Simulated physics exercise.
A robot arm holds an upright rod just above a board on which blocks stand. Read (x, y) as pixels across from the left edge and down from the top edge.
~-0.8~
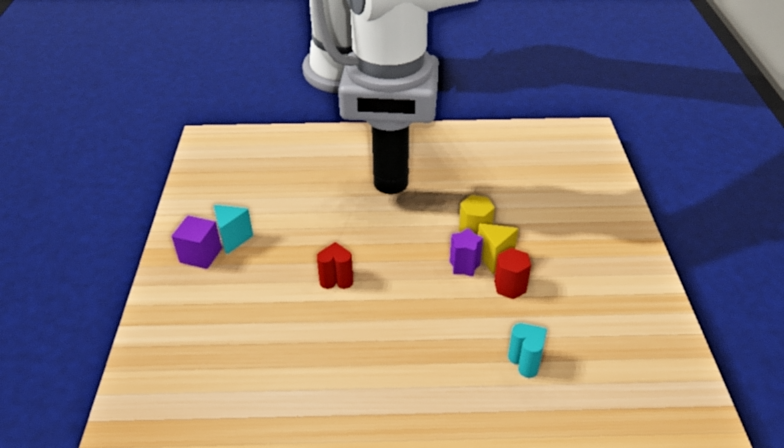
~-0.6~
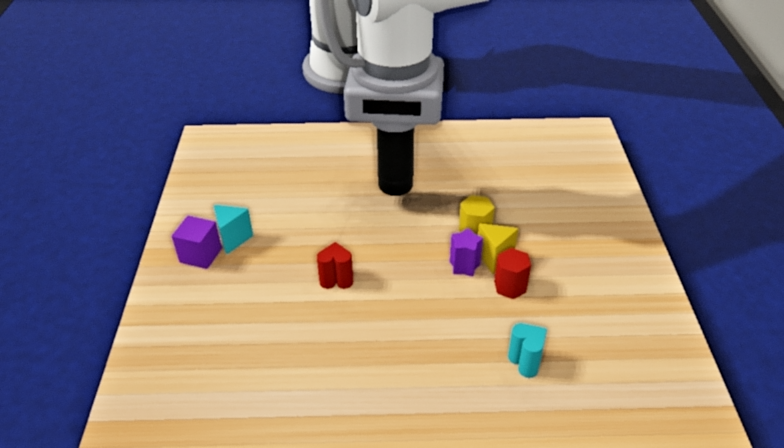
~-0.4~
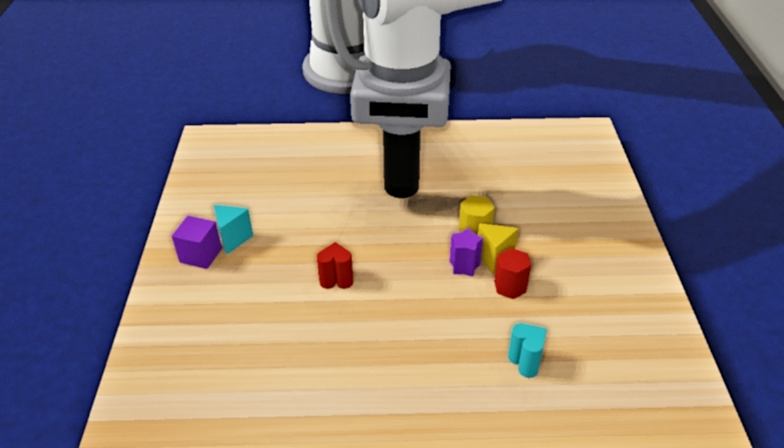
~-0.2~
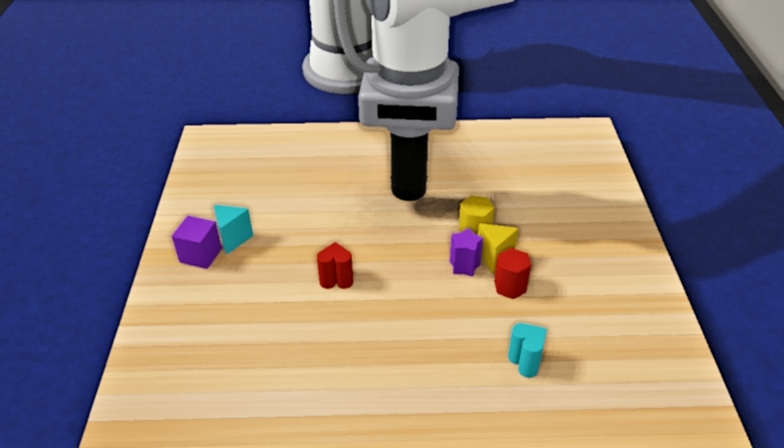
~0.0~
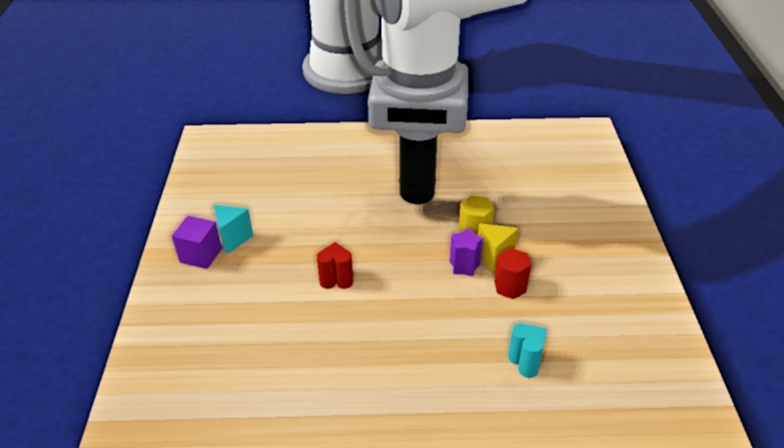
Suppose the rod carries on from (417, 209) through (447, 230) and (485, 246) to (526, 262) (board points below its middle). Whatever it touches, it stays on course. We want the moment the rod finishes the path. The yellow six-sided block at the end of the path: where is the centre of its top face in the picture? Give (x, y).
Roughly at (549, 216).
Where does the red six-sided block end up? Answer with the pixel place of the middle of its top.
Pixel (536, 286).
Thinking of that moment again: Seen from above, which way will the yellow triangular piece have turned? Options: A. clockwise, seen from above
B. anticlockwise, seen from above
A - clockwise, seen from above.
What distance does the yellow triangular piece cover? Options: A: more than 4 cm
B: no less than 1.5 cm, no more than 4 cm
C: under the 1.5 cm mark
My pick is A.
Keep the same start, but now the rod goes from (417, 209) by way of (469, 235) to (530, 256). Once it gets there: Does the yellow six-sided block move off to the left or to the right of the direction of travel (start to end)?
It shifts leftward.
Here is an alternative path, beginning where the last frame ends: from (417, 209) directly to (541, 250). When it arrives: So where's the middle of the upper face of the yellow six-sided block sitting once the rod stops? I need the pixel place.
The top centre is at (578, 237).
The first path, step by step. One third of the way, rod at (449, 215); yellow six-sided block at (485, 207).
Two thirds of the way, rod at (488, 232); yellow six-sided block at (522, 213), turned 70° anticlockwise; yellow triangular piece at (516, 244); red six-sided block at (522, 267).
At the end, rod at (529, 247); purple star-shaped block not moved; yellow six-sided block at (549, 216), turned 140° anticlockwise; yellow triangular piece at (546, 264), turned 45° clockwise; red six-sided block at (536, 286), turned 35° clockwise.
